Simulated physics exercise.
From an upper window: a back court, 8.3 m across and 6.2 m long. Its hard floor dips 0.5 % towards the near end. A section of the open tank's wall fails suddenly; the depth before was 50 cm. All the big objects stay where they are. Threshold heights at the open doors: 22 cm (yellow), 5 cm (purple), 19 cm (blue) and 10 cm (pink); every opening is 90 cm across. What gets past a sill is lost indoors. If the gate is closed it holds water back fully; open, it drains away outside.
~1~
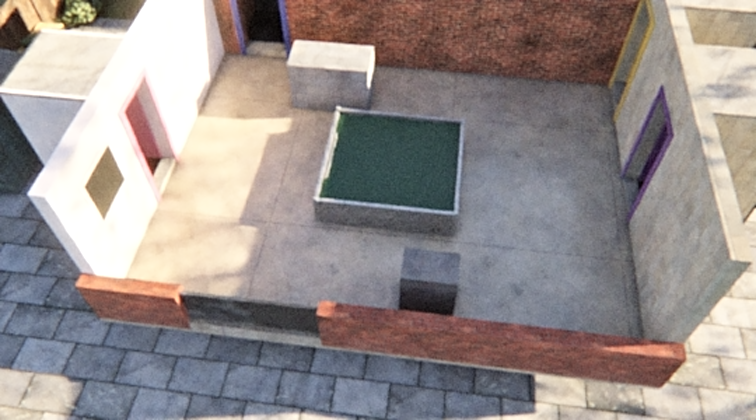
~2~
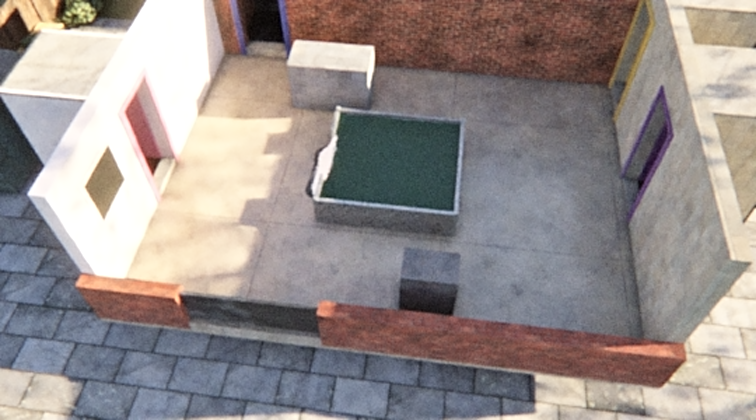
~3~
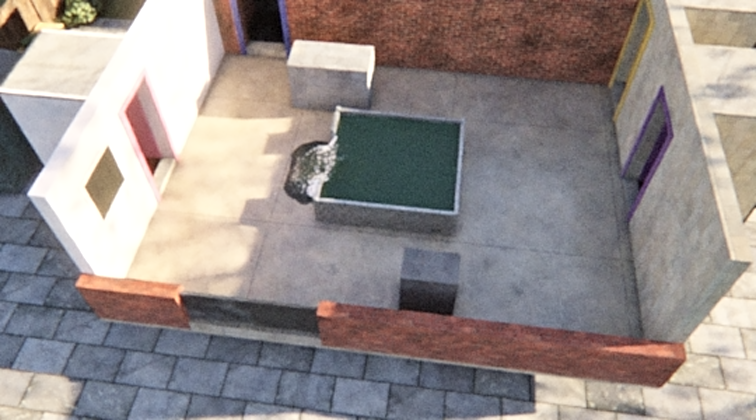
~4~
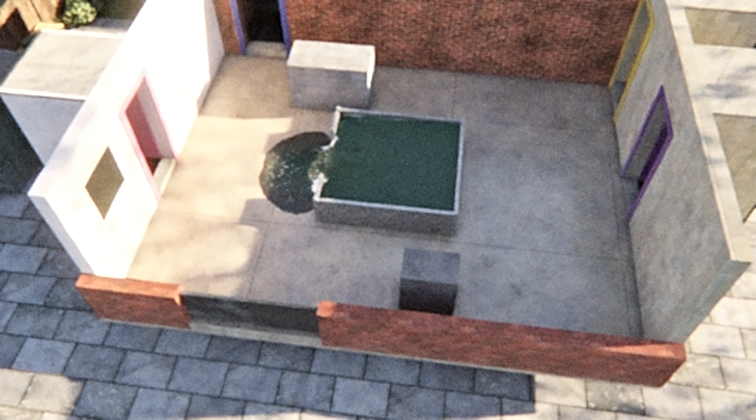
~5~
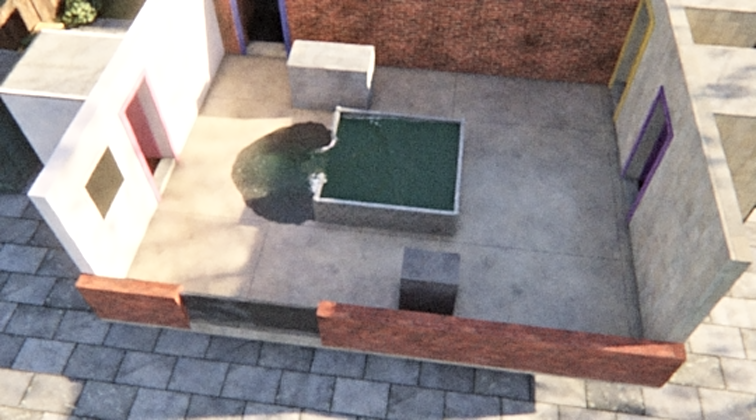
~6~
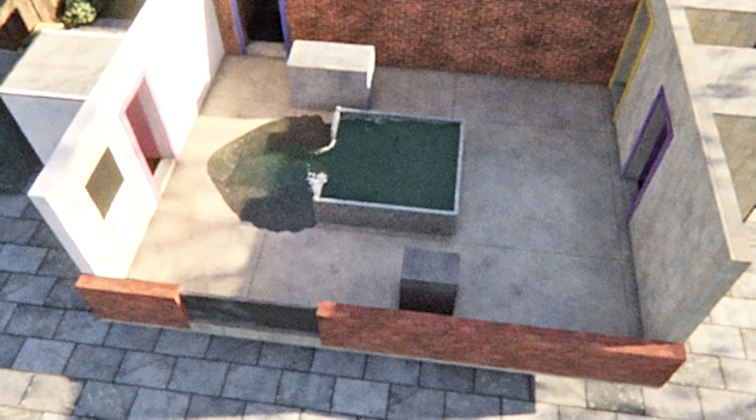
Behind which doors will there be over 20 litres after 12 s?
Door by door: At the yellow door it keeps below the limit; at the purple door it stays under the limit; at the blue door it does not reach the limit; at the pink door it goes over the limit.
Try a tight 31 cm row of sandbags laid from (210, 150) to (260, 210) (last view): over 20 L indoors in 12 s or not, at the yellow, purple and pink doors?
Against that limit: Yellow under, purple under, pink below.
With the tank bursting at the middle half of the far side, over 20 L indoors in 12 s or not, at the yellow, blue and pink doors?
Against that limit: Yellow under, blue under, pink below.
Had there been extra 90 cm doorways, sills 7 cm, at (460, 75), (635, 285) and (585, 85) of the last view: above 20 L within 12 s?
In that order: Under, under, not over.
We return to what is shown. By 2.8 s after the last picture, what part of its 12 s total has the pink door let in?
Some 75 per cent by then.
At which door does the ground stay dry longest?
The purple one.
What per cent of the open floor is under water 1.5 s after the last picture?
Near 25 per cent is wet.
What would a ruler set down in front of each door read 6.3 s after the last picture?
Depths in cm: Yellow 0, purple 0, blue 10, pink 11.
Then, 0.7 s after the last picture water covers 20 % of the floor and is deepest (28 cm) near (318, 173); yellow door not reached, purple door not reached, blue door not reached, pink door 18 cm at the sill, 7 L in.
Then, 1.5 s after the last picture water covers 25 % of the floor and is deepest (26 cm) near (318, 173); yellow door not reached, purple door not reached, blue door not reached, pink door 23 cm at the sill, 47 L in.
Then, 2.8 s after the last picture water covers 30 % of the floor and is deepest (24 cm) near (120, 289); yellow door not reached, purple door not reached, blue door 14 cm at the sill, 0 L in, pink door 19 cm at the sill, 111 L in.
Then, 6.3 s after the last picture water covers 60 % of the floor and is deepest (15 cm) near (116, 299); yellow door not reached, purple door not reached, blue door 10 cm at the sill, 0 L in, pink door 11 cm at the sill, 151 L in.
Then, 11.3 s after the last picture water covers 95 % of the floor and is deepest (10 cm) near (116, 299); yellow door 5 cm at the sill, 0 L in, purple door 3 cm at the sill, 0 L in, blue door 6 cm at the sill, 0 L in, pink door 7 cm at the sill, 153 L in.
